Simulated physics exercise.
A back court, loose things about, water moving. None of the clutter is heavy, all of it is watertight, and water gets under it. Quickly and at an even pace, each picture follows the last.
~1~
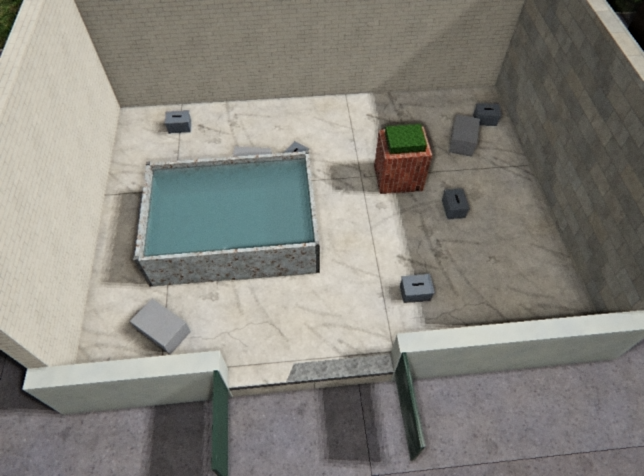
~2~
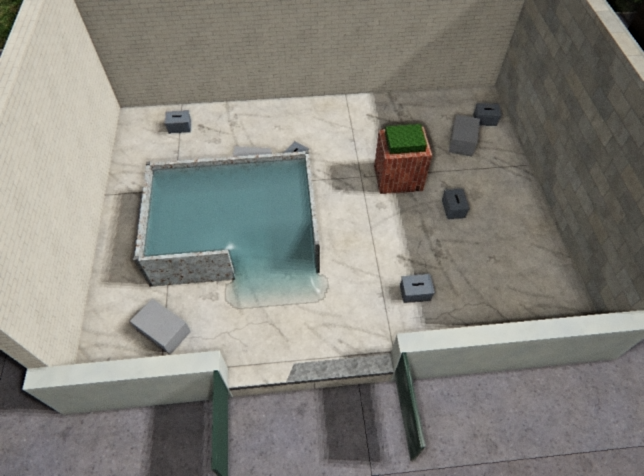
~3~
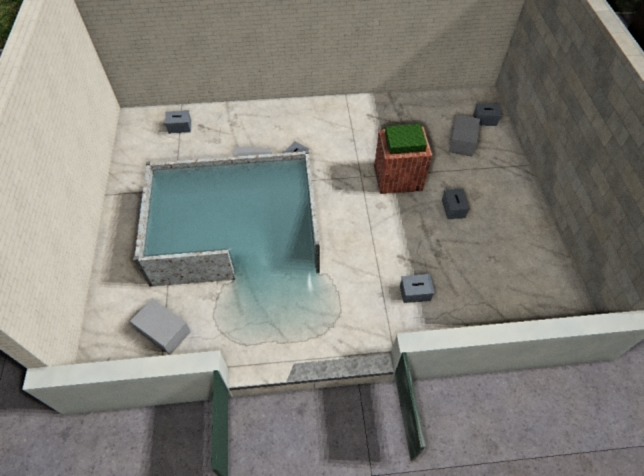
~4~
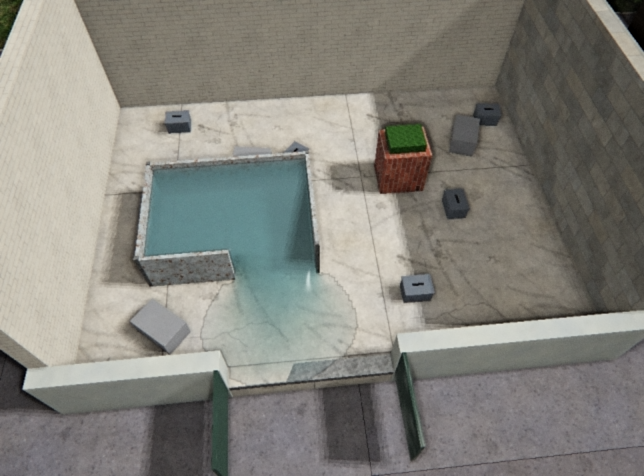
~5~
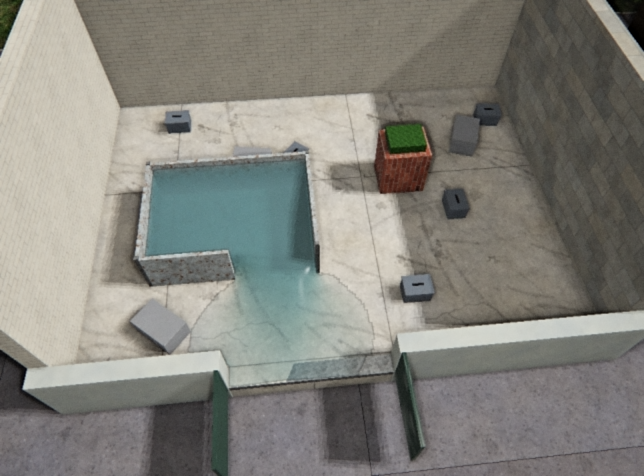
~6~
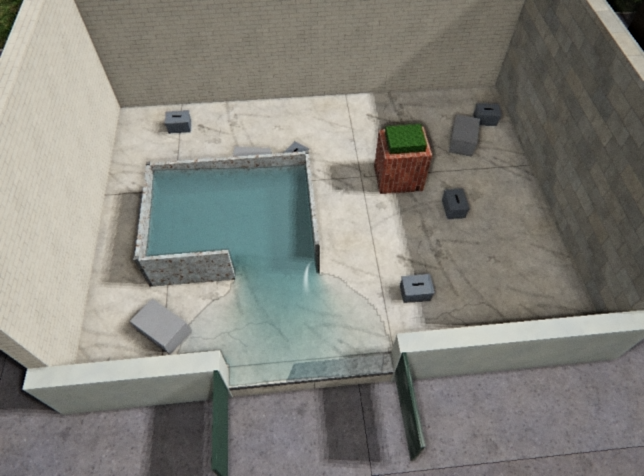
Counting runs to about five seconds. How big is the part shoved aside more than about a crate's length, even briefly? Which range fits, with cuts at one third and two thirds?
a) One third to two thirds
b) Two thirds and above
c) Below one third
Answer: C.
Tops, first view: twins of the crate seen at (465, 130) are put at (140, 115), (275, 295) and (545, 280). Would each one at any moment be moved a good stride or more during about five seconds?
Item by item: Remains in place, goes the distance, goes the distance.
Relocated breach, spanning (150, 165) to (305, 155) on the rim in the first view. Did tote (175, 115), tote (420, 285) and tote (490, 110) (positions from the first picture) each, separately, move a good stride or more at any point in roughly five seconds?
Listed in turn, ends up that far off, never travels that far, ends up that far off.
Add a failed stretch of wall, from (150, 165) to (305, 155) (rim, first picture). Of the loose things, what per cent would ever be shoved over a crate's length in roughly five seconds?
I'd say around 80 per cent.
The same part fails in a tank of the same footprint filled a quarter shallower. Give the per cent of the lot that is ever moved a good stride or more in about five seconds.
Around 0 in a hundred.
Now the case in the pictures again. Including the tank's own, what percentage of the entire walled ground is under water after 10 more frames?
That works out to about 30 in a hundred.
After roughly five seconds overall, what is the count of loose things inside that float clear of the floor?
Total: 0.
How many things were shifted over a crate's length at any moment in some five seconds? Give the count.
Count: 0.
A moment on, 0 of 8 are well off their spots; 0 afloat.
Next, 0 of 8 are well off their spots; 0 afloat.
Later, 0 of 8 are well off their spots; 0 afloat.
In the end, 0 of 8 are well off their spots, and 0 have been at some point; 0 afloat.
